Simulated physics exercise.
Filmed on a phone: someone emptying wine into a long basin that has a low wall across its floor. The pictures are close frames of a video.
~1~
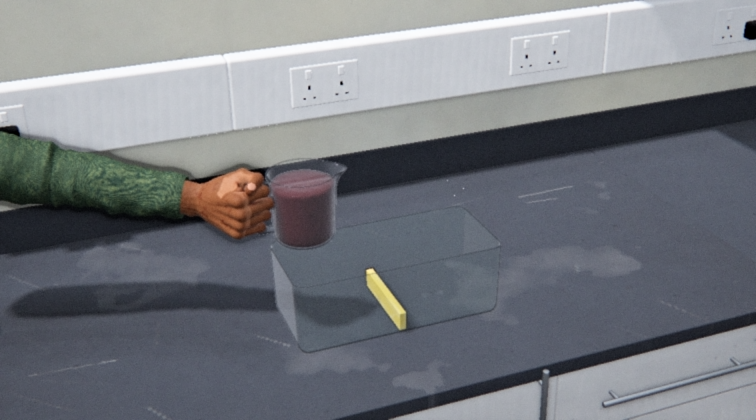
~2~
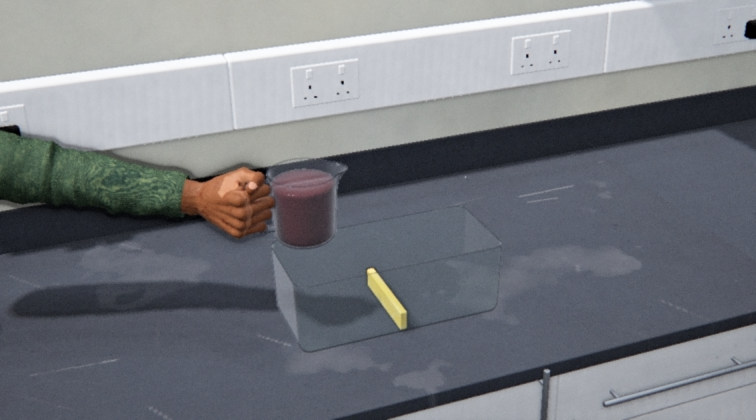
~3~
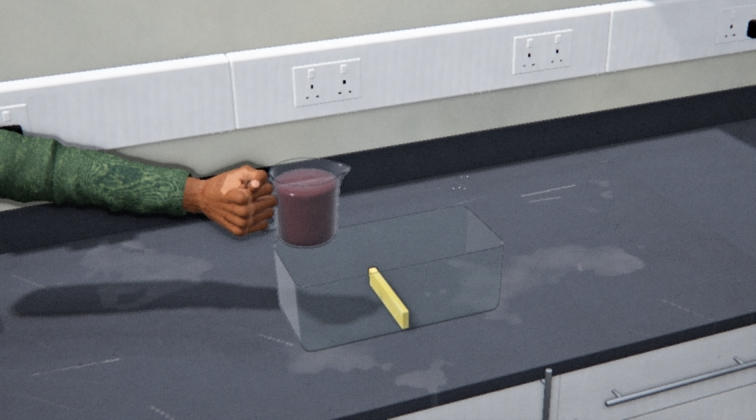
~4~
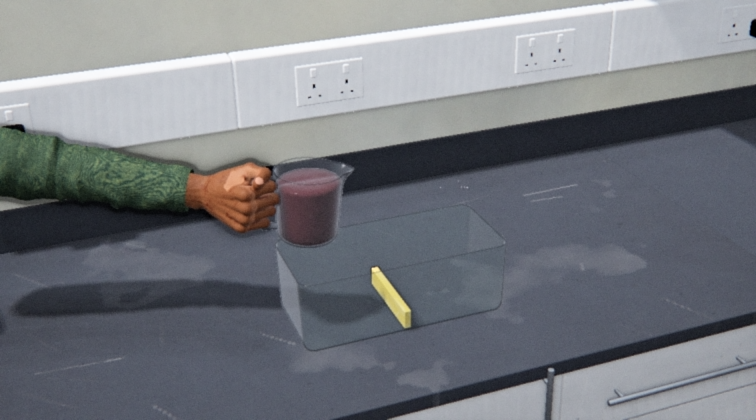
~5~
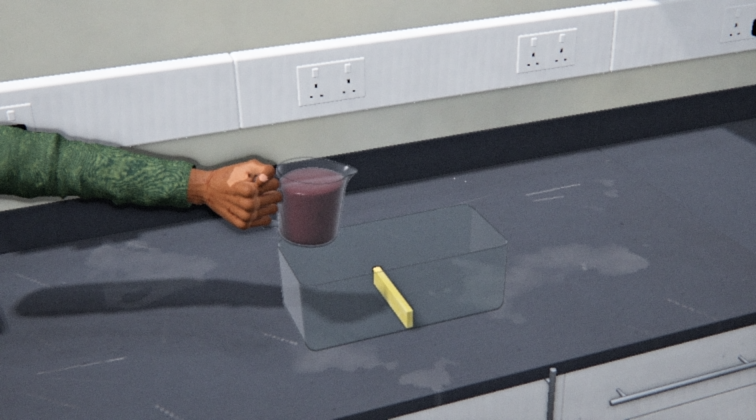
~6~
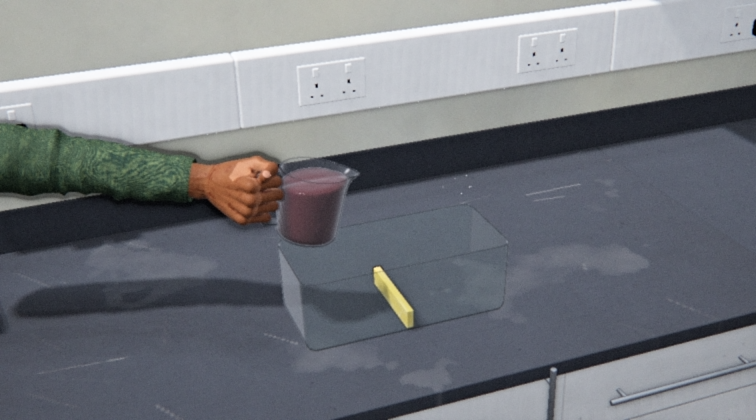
A hand holding a jug of dark red wine gradually tilting it slightly rightward above a clear basin with a low yellow wall.
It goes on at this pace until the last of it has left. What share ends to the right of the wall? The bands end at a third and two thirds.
It comes to from a third to two thirds.
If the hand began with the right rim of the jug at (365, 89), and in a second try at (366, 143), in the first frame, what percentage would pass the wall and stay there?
About 90 and 85 per cent.
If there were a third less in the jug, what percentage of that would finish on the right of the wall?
Some 20 per cent.
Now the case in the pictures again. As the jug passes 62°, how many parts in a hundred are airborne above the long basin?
Near 15 %.
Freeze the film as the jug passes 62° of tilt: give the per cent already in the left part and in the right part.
Left about 0, right about 10.
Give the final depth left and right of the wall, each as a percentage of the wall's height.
The left part 40 per cent, the right part 40.
A moment on, the jug is tipped part way and 78 per cent is still to pour, 1 is left of the wall and 8 right of it.
Next, the jug is tipped on its side and 25 per cent is still to pour, 21 is left of the wall and 43 right of it.
Then the jug is tipped right over and 2 per cent is still to pour, 47 is left of the wall and 50 right of it.
Later the jug is tipped right over and 0 per cent is still to pour, 49 is left of the wall and 51 right of it.
In the end 49 per cent lies left of the wall, 51 right of it and 0 outside.
